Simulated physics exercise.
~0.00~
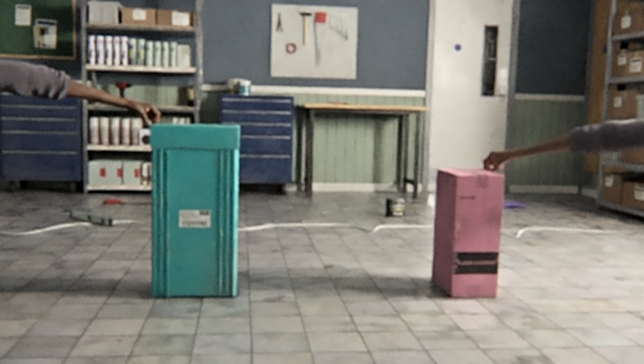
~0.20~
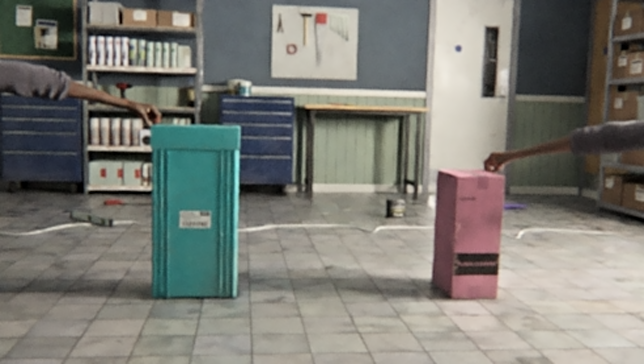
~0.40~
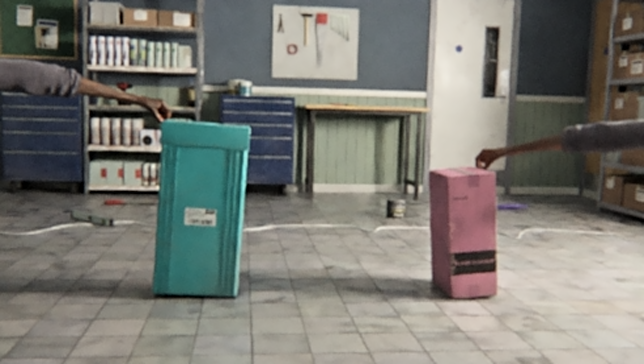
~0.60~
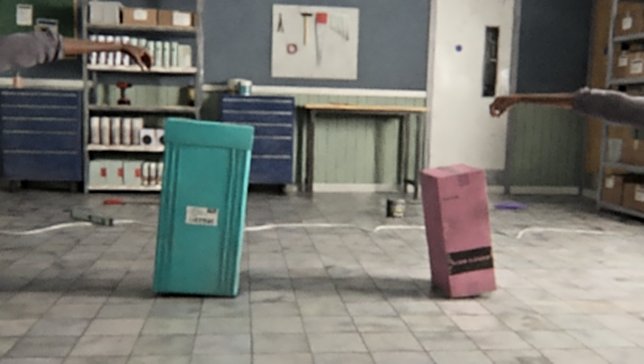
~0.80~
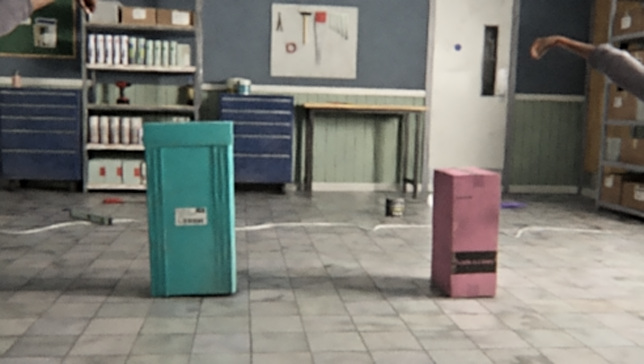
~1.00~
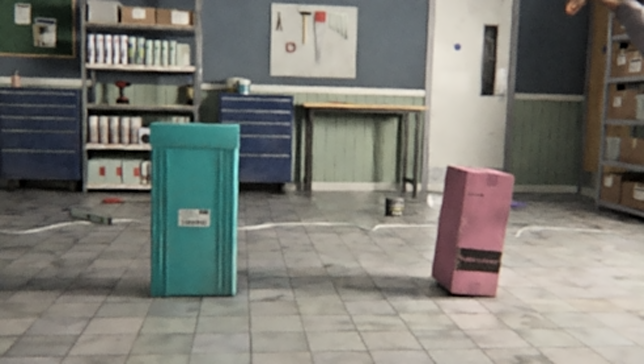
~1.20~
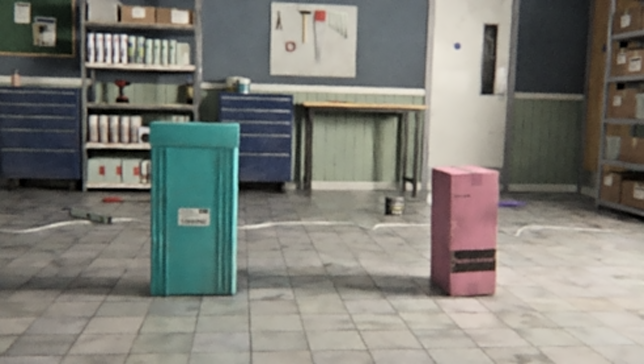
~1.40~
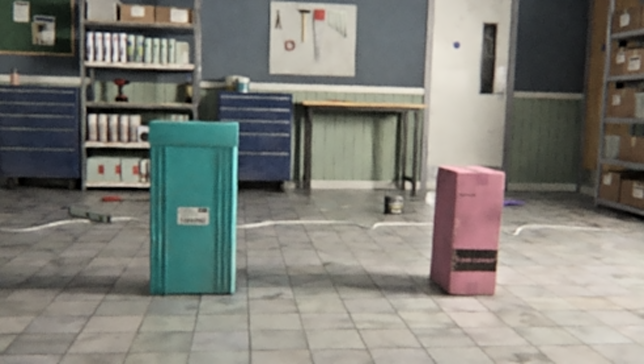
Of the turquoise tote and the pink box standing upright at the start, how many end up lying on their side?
None of them do. Both the turquoise tote and the pink box are standing upright at the end.
